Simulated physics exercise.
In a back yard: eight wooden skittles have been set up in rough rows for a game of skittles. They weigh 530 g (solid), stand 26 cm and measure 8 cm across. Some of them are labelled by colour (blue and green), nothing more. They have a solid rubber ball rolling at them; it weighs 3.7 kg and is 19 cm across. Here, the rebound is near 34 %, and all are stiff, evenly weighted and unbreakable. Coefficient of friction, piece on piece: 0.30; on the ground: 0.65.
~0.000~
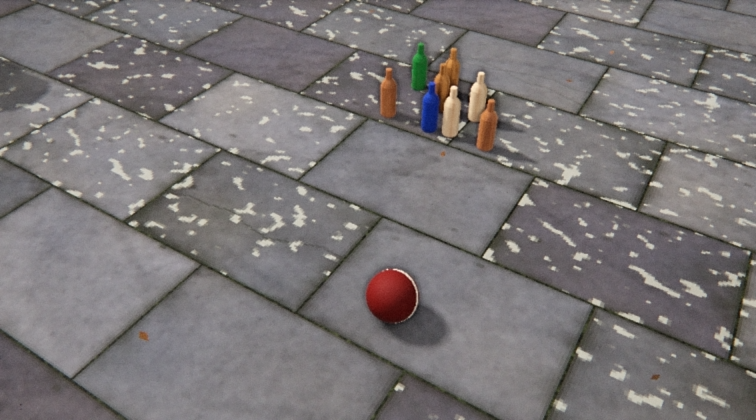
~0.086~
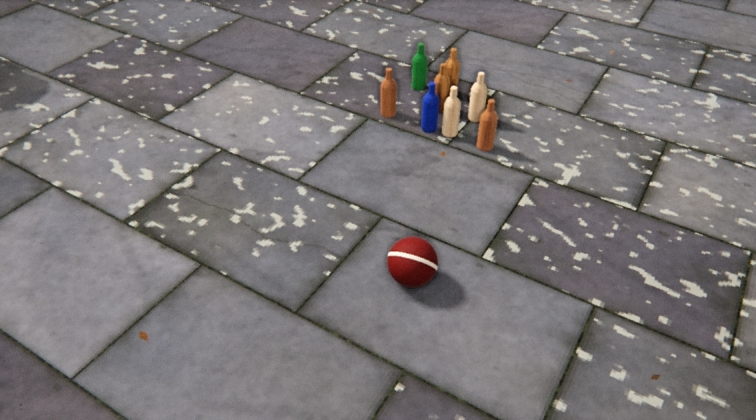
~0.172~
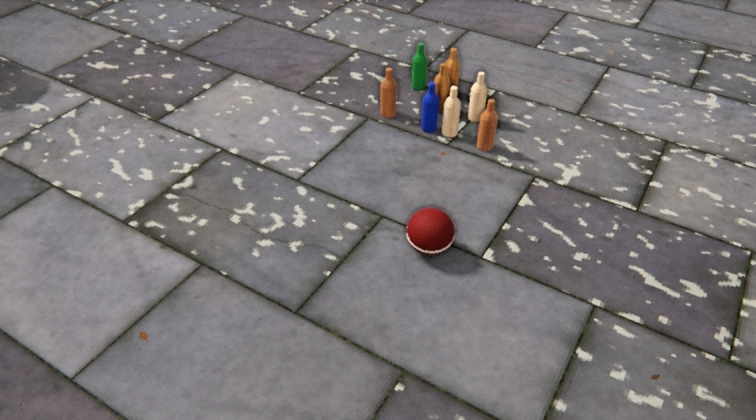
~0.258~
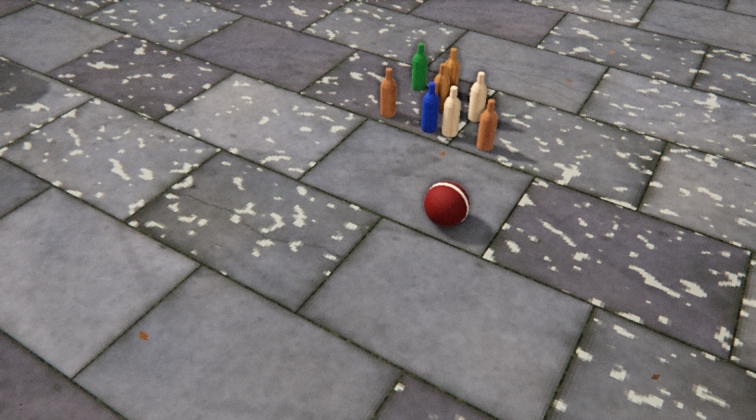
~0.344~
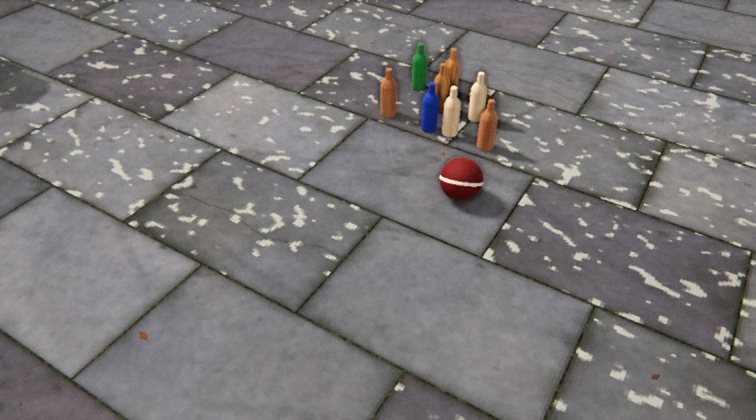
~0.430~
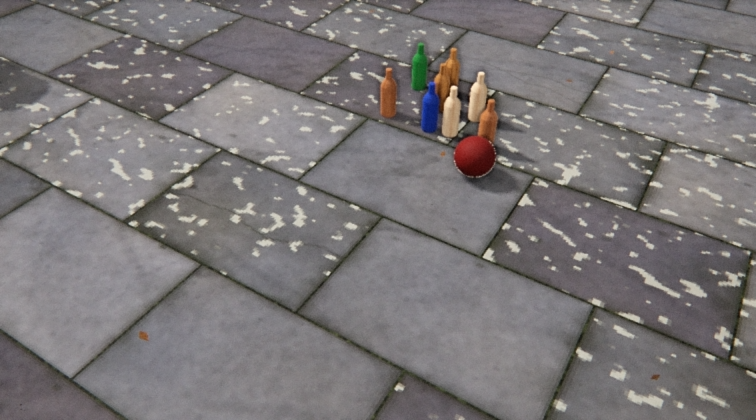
On grey paving slabs, a red ball rolls up close to a group of standing bottle-shaped skittles.
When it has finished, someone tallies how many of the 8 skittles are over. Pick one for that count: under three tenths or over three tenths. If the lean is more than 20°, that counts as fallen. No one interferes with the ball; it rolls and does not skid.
I would say fewer than three in ten of them.
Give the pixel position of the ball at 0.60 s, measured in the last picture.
Roughly at pixel (496, 123).
After 0.60 s, ball still moving; 1 of the 8 skittles over.
In the end (1.6 s), ball rolling away; 1 of the 8 skittles over; green skittle unmoved; blue skittle unmoved. That is 12 per cent. From the last view, middles, green skittle near (420, 66), blue skittle near (431, 107).
